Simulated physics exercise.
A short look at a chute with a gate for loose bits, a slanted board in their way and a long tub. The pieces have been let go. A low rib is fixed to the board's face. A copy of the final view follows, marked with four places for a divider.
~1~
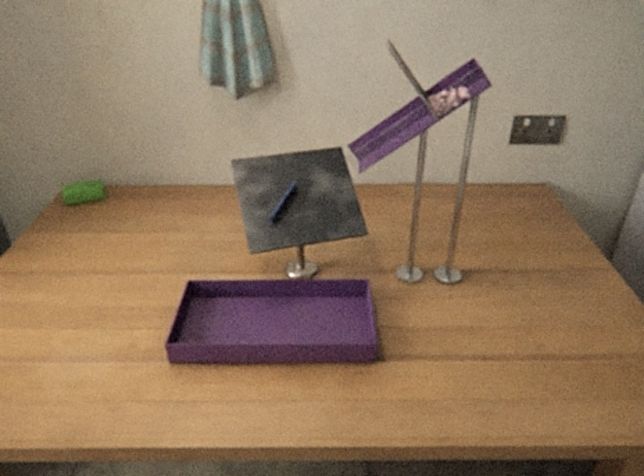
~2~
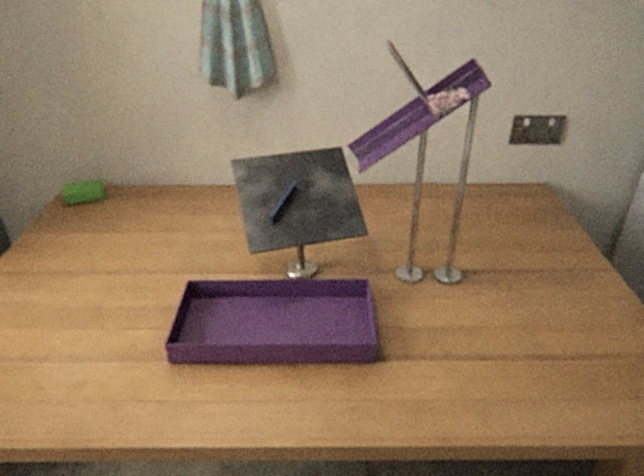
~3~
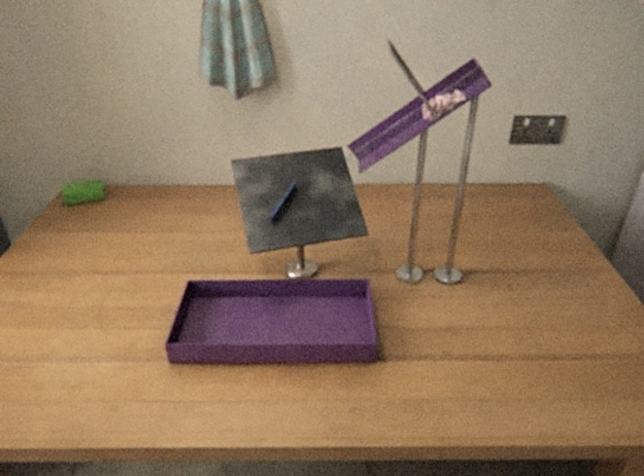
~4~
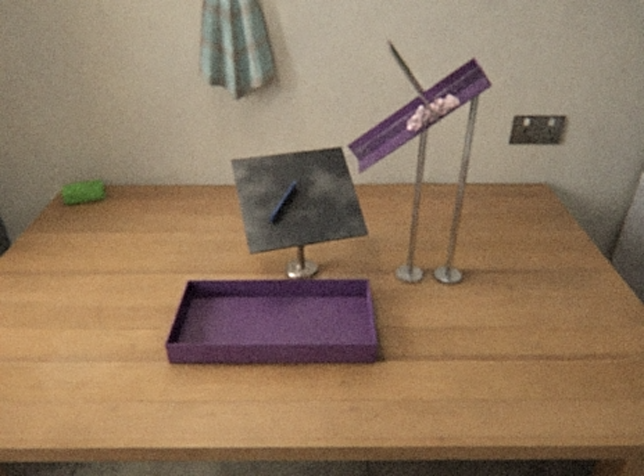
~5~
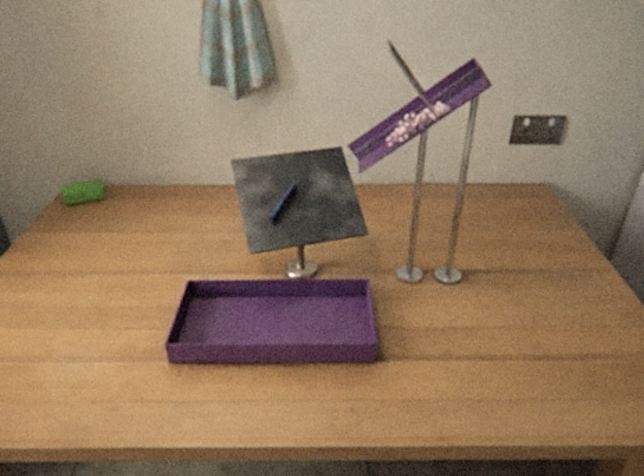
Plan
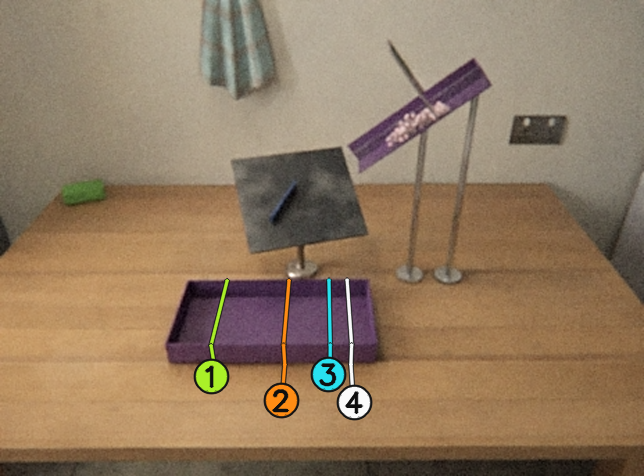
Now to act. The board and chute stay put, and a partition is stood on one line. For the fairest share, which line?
Take 2.
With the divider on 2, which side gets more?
More lands on the left.
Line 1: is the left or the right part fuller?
Right.
On the marked copy, line 1 crosses the front rim at (211, 344); line 2 crosses the front rim at (283, 344); line 3 crosses the front rim at (330, 344); line 4 crosses the front rim at (351, 343).
Choosing 1, of what is caught, a small part on the left of the divider, nearly all on the right.
Choosing 2, of what is caught, about two thirds on the left of the divider, about a third on the right.
Choosing 3, of what is caught, most on the left of the divider, a small part on the right.
Choosing 4, of what is caught, nearly all on the left of the divider, a small part on the right.
